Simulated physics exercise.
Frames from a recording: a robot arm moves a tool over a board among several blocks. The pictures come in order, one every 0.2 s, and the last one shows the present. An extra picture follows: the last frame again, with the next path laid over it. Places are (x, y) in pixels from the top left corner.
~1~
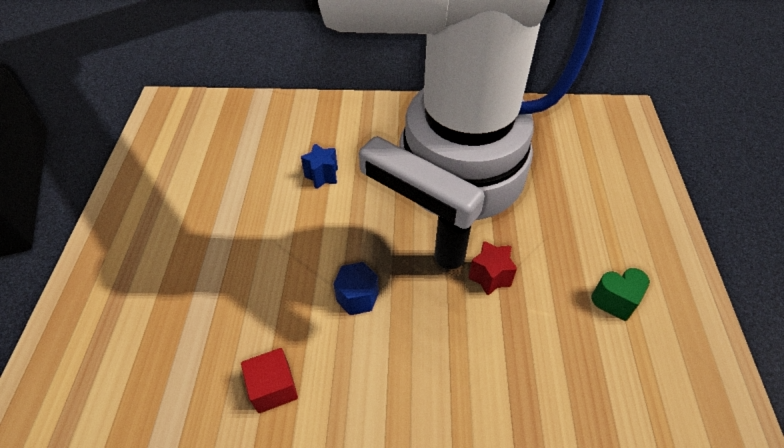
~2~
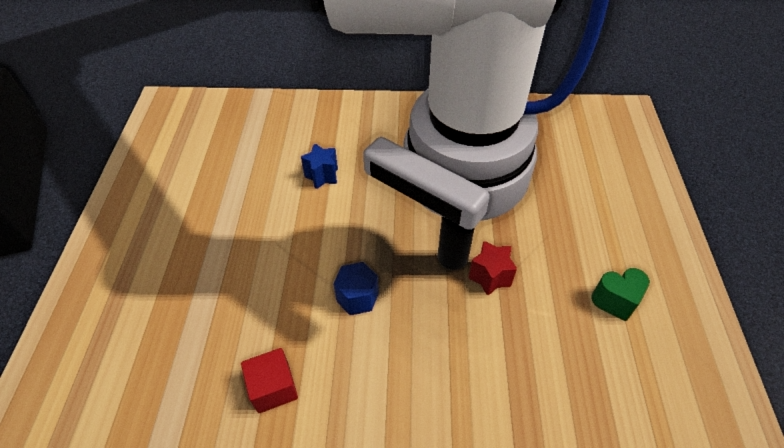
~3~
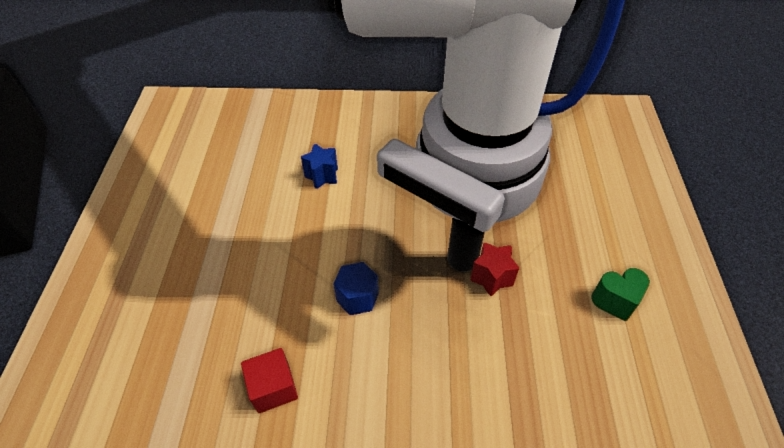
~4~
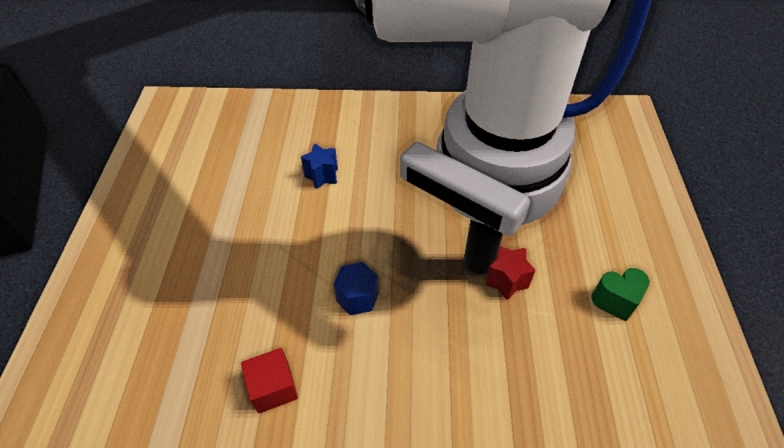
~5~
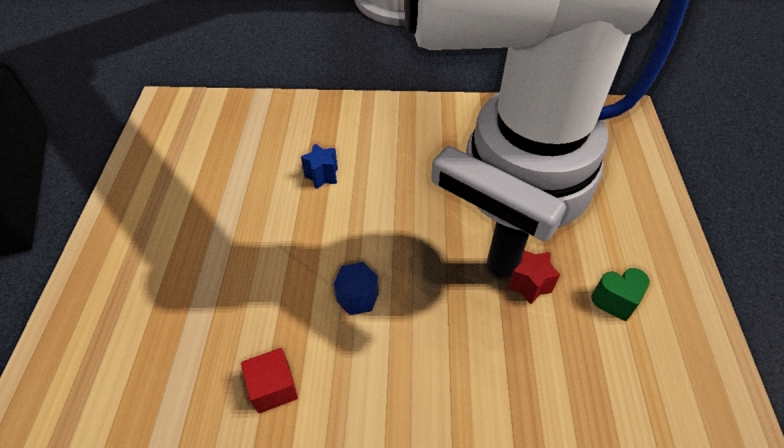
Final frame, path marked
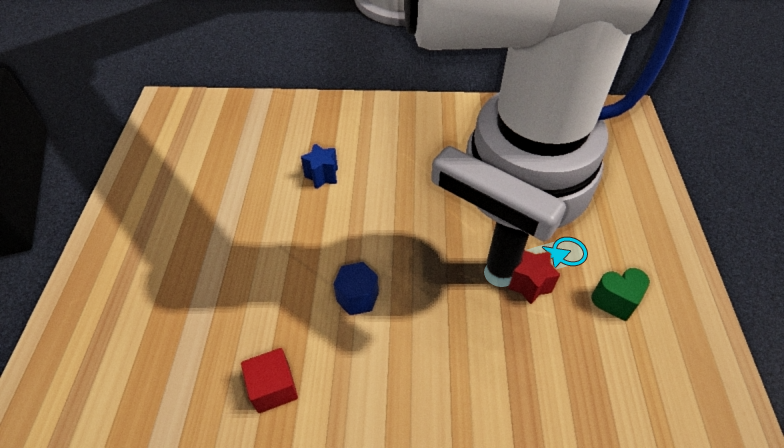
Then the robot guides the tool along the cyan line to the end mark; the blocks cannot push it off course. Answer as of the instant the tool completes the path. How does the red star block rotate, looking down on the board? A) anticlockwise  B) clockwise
The answer is B.
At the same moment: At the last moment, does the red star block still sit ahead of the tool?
Answer: No.
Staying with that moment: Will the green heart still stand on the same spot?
Going by the path, yes.
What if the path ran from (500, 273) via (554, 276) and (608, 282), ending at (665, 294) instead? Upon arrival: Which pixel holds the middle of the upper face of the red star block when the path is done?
My prediction: (618, 292).
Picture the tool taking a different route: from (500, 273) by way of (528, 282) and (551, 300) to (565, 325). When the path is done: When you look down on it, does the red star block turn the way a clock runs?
No, it doesn't check out.
Path on the board, straight from (500, 273) to (570, 251).
What follows on the original path. Halfway along, tool (538, 254); red star block (560, 267), turned 45° clockwise.
At the end, tool (573, 244); red star block (563, 267), turned 60° clockwise; green heart in place.
